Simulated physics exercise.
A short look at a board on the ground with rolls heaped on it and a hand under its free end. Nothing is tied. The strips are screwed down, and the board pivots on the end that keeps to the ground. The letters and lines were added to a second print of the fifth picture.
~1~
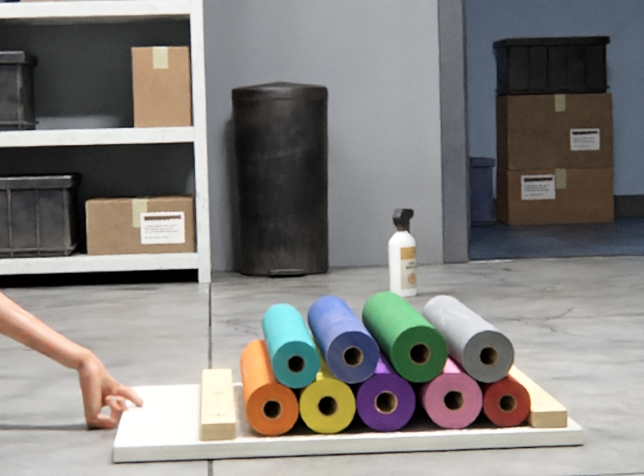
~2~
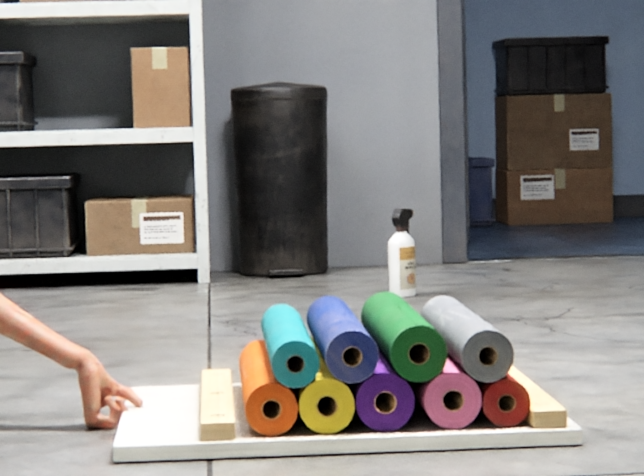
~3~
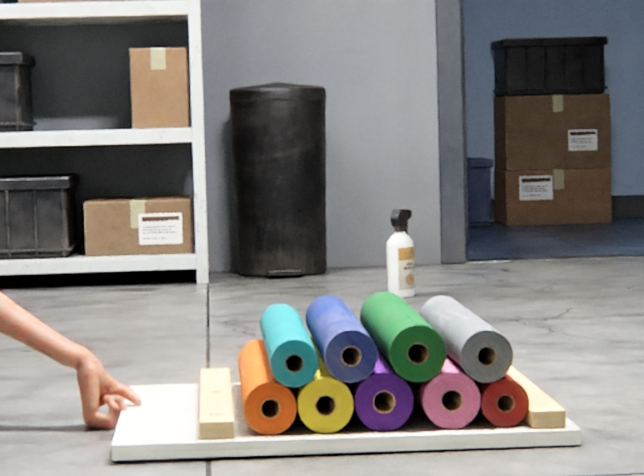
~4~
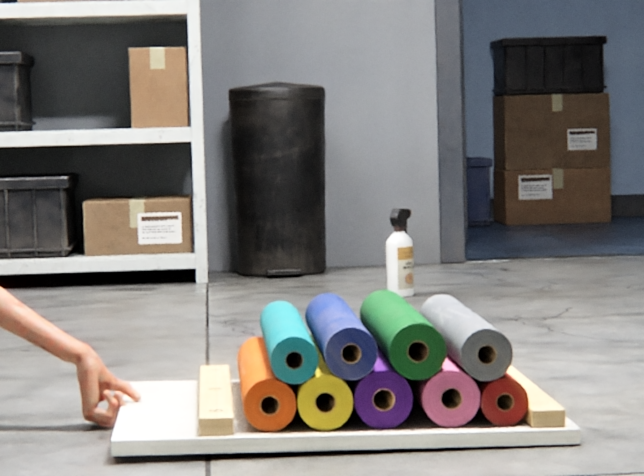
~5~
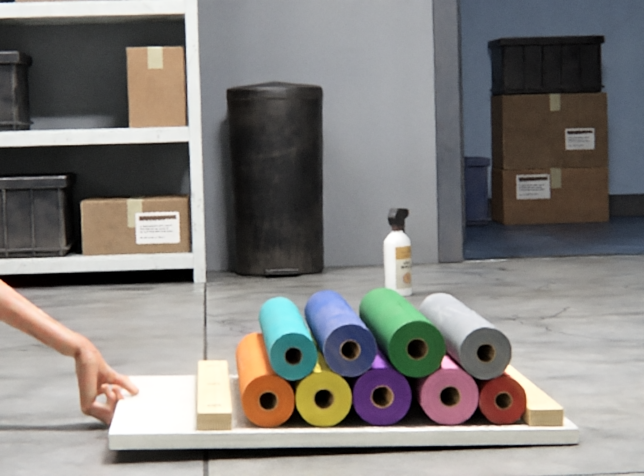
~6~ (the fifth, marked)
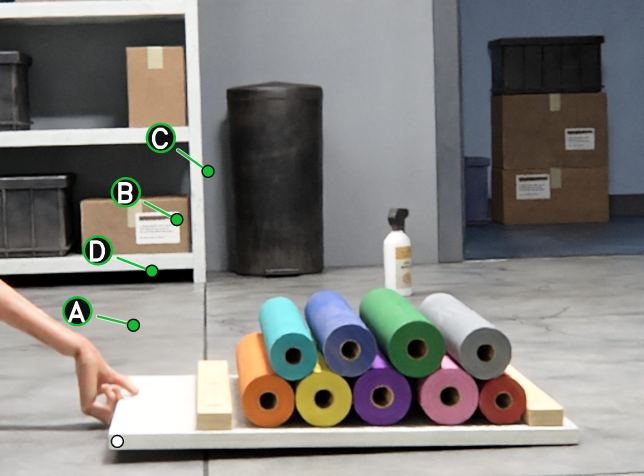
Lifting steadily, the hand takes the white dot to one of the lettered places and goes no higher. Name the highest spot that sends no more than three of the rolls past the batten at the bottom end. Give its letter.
The last mark within the limit is B.
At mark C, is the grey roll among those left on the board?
No, with C.
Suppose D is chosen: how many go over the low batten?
The count is one.
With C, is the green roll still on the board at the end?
No.
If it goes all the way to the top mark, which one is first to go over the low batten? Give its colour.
It is the grey one.
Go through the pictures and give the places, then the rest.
In the first picture, board (336, 405); orange roll (272, 409); yellow roll (328, 406).
In the second picture, yellow roll (327, 406); purple roll (385, 402).
In the third picture, board (334, 405); grey roll (487, 356); blue roll (351, 356).
In the fourth picture, board (333, 402); orange roll (270, 405); yellow roll (325, 403); pink roll (451, 399).
In the fifth picture, board (332, 399); orange roll (268, 401); yellow roll (323, 399).
On the marked copy, A at (134, 325); B at (177, 220); C at (208, 171); D at (152, 271); the white dot at (117, 442).
Taking B. A third of the way, board at 17°.
Two thirds of the way, board at 30°.
When it is over, board at 30°, two over the low batten (grey, green).
As for the rest, A none over the low batten; C four over the low batten (grey, blue, turquoise, green); D one over the low batten (grey).
